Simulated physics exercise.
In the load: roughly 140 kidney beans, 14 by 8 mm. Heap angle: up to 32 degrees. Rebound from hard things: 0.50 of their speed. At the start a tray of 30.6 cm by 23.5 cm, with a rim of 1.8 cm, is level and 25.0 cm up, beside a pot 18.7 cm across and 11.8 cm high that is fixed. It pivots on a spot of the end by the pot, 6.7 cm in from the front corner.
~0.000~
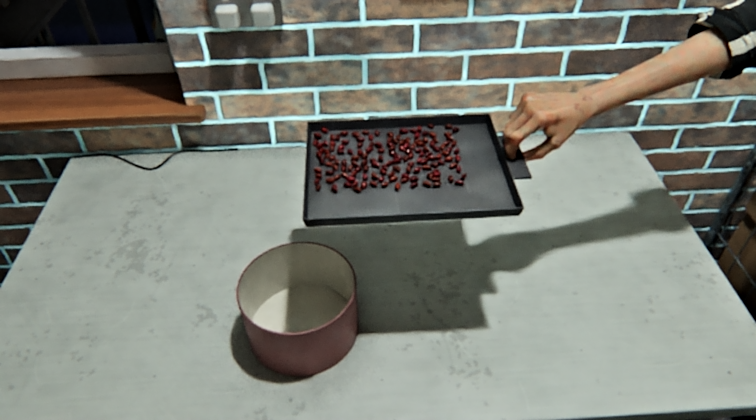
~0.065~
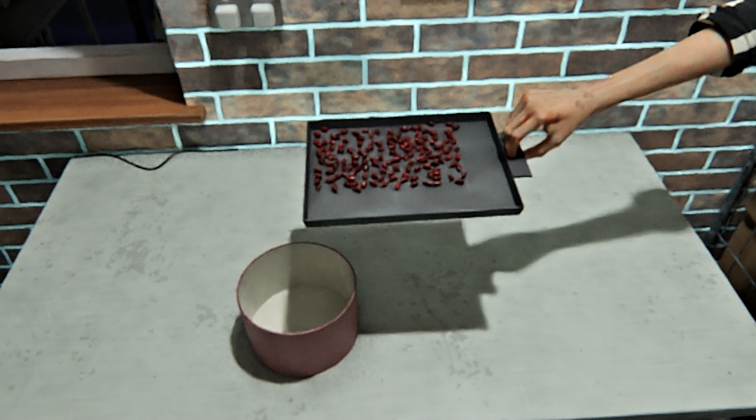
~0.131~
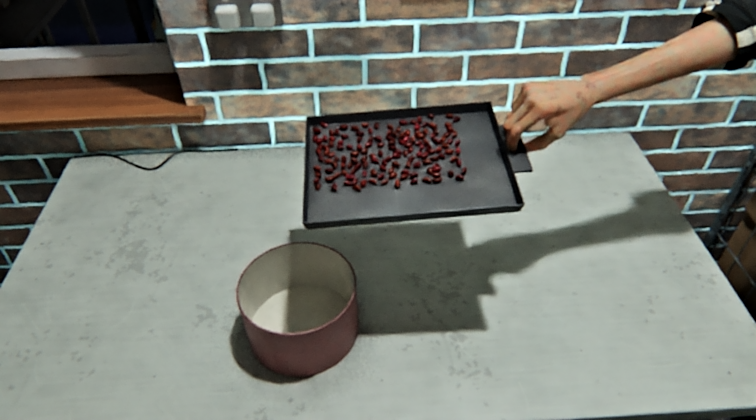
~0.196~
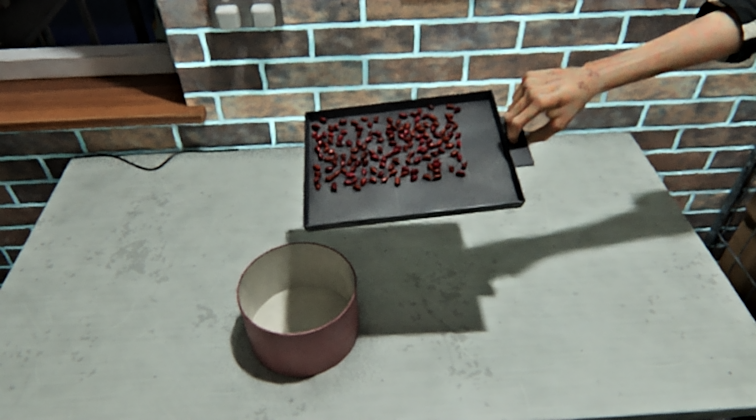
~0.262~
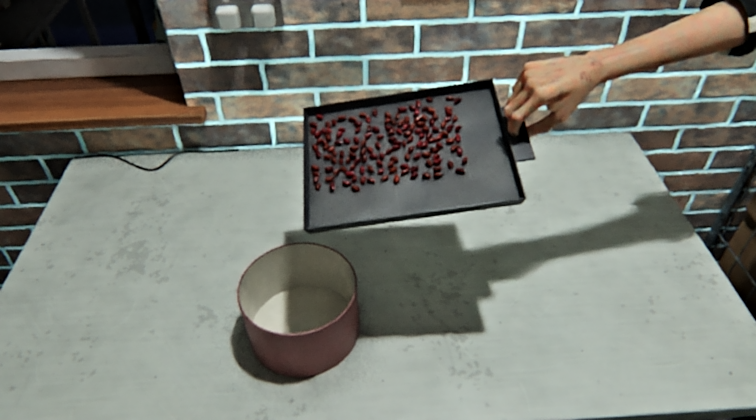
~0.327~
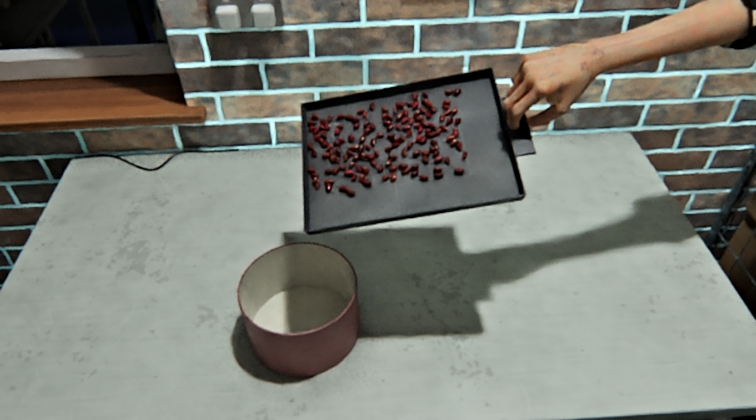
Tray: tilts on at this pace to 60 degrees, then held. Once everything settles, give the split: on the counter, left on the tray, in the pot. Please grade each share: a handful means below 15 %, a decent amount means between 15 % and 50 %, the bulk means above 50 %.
Counter: A handful, tray: The bulk, pot: A decent amount.
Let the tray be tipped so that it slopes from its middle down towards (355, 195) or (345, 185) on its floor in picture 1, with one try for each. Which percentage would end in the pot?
First try: About 35 percent; second try: About 15 percent.
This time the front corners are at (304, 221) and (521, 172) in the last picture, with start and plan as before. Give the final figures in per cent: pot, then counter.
Pot: 5, counter: 5.
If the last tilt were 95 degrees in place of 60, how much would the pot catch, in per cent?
It would land at about 95 percent.
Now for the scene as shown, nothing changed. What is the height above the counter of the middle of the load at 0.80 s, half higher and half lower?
I'd say near 26 cm.
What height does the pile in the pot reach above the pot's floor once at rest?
My guess is around 1.0 centimetres.
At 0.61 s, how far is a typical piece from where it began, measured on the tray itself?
Displacement on the tray: About 7 cm.
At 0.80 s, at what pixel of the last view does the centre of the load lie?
(333, 215) or thereabouts.
Then, at 0.61 s, tilt 39 degrees; the tray holds 100 %, the pot 0 %.
Then, at 0.80 s, tilt 53 degrees; the tray holds 100 %, the pot 0 %.
After 1.11 s, tilt 60 degrees; the tray holds 70 %, the pot 25 %.
In the end, at 2.1 s, counter 5 %, tray 65 %, pot 30 %.
